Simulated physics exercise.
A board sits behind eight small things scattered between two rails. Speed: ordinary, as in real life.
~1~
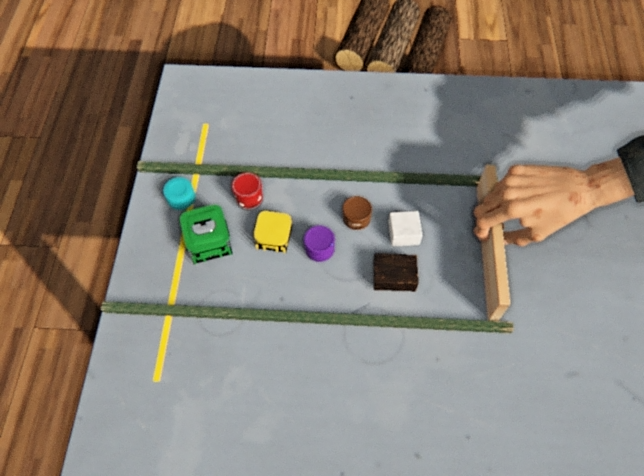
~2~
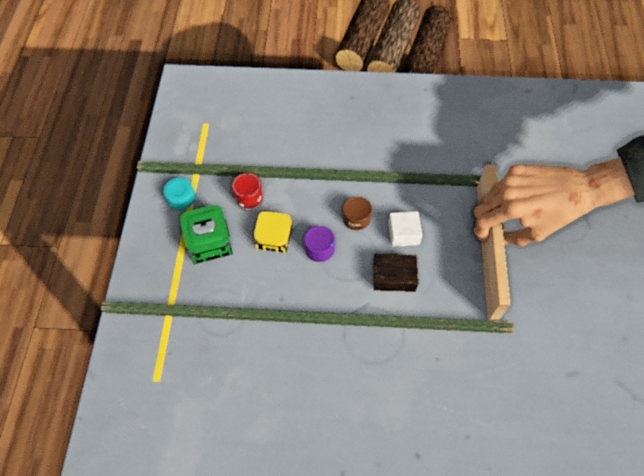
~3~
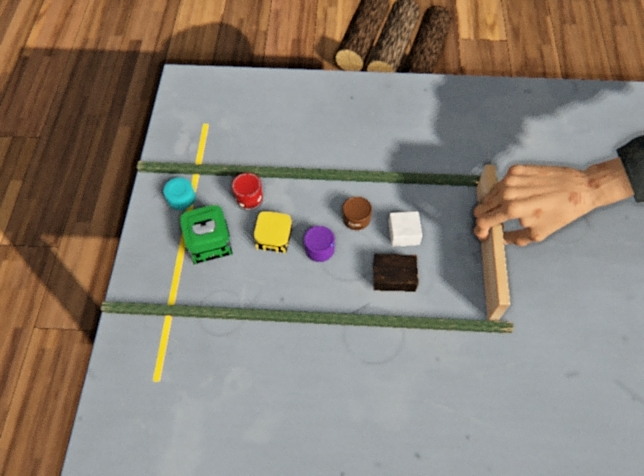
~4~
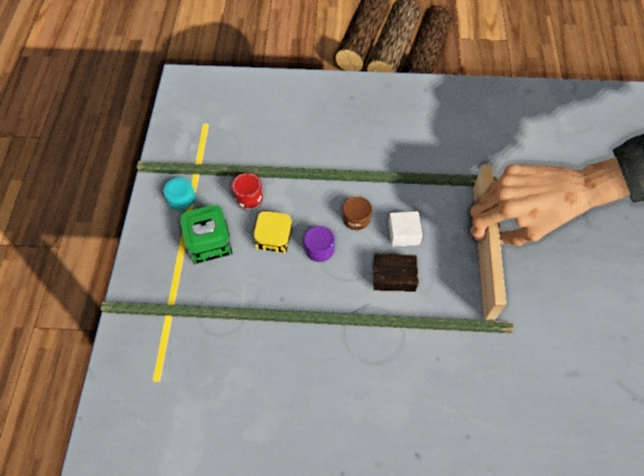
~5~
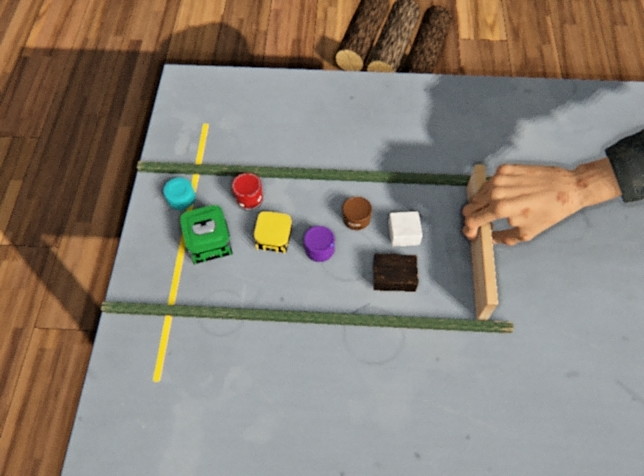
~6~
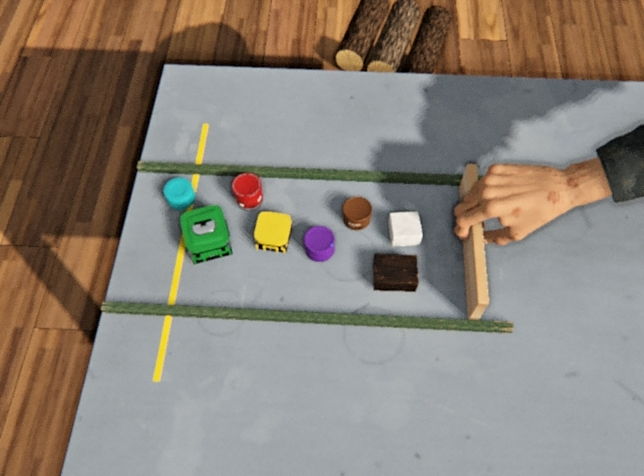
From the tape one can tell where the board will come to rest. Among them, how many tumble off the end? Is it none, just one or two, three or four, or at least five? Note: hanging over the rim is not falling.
Missing from the table at the end: One or two.
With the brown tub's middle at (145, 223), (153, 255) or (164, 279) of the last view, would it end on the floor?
Going place by place, the brown tub ends up off; ends up off; sits tight.
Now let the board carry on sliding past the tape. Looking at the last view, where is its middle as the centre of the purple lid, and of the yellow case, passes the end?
Around (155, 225), then around (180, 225).
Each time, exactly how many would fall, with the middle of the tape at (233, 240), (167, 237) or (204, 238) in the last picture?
In that order 0, 3 and 0.
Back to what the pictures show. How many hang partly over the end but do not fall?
The count would be 2.
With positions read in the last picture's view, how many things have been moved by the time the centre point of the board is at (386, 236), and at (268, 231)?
The count is 3 at the first point and 7 at the second.
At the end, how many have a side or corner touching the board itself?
That number would be 3.
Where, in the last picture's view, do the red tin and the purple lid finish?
The red tin settles near (178, 180); as for the purple lid, near (143, 237).
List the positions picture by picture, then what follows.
The first frame shows turquoise lid (180, 194); green case (207, 234); red tin (248, 192); board (492, 241); tape (184, 237).
The second frame shows green case (207, 234); brown tub (357, 214).
The third frame shows red tin (248, 192); purple lid (320, 244).
The fourth frame shows turquoise lid (180, 194); board (488, 241).
The fifth frame shows green case (207, 234); black block (395, 273).
The sixth frame shows turquoise lid (180, 194); green case (207, 234); red tin (248, 192); board (473, 240); tape (184, 237).
Soon after, none off yet; turquoise lid at rest near (180, 194); green case at rest near (207, 234); red tin at rest near (248, 192).
In the end, the number that fall off is one or two; gone, green case.
